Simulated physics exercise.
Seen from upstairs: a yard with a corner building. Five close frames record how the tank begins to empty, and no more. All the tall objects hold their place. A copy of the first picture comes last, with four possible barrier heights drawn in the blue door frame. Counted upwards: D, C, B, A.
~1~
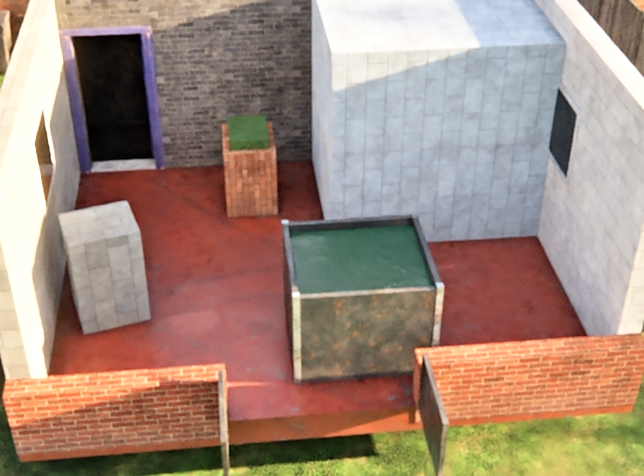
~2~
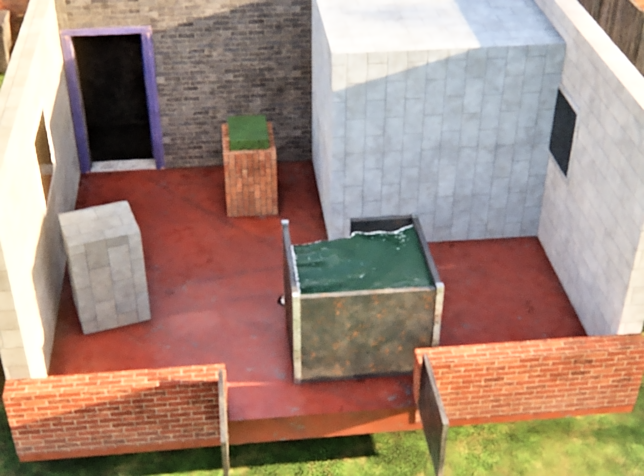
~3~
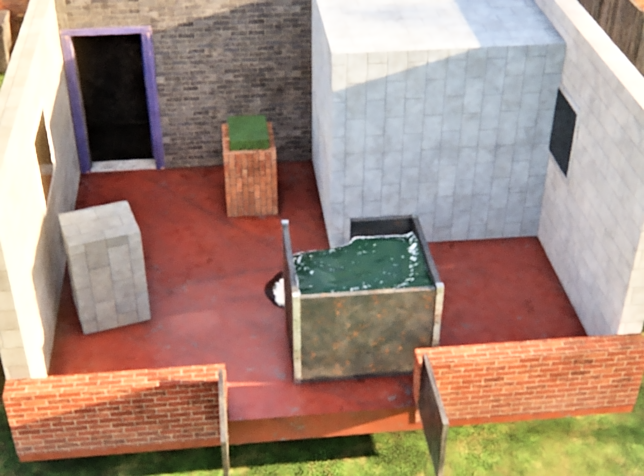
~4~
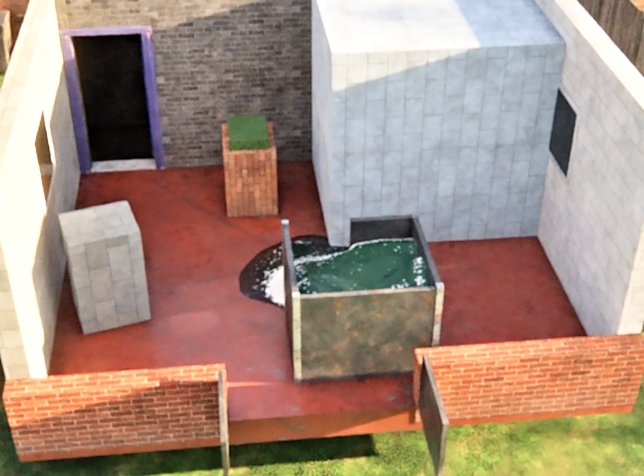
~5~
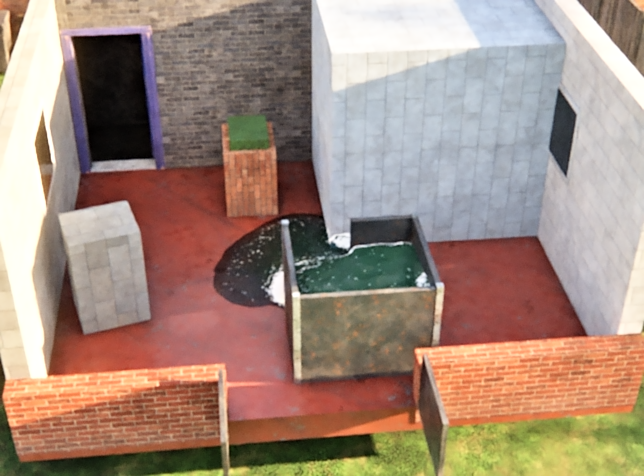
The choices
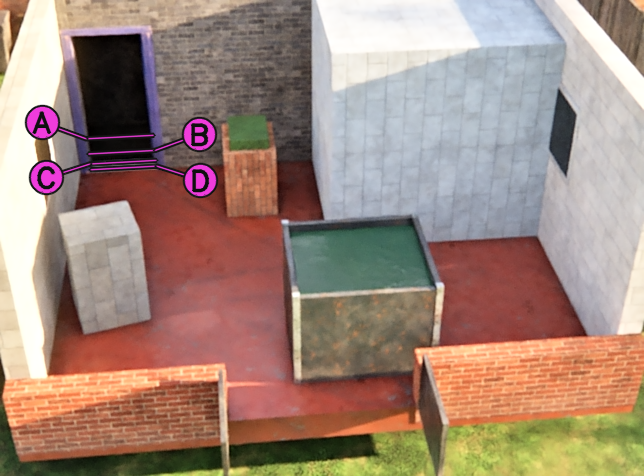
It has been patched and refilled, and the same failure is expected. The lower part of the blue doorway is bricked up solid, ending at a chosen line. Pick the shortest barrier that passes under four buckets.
B will do.
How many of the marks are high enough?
Two.
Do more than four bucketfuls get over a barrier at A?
No, that is safe.
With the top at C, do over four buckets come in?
Yes, that goes wrong.
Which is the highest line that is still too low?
Line C.
On the marked copy, A at (119, 137); B at (121, 152); C at (123, 162); D at (123, 167); from the bottom up D, C, B, A.
For line A, nothing gets over.
For line B, a splash gets over, under a bucket.
For line C, about 9 bucketfuls get in.
For line D, dozens of bucketfuls pour in.
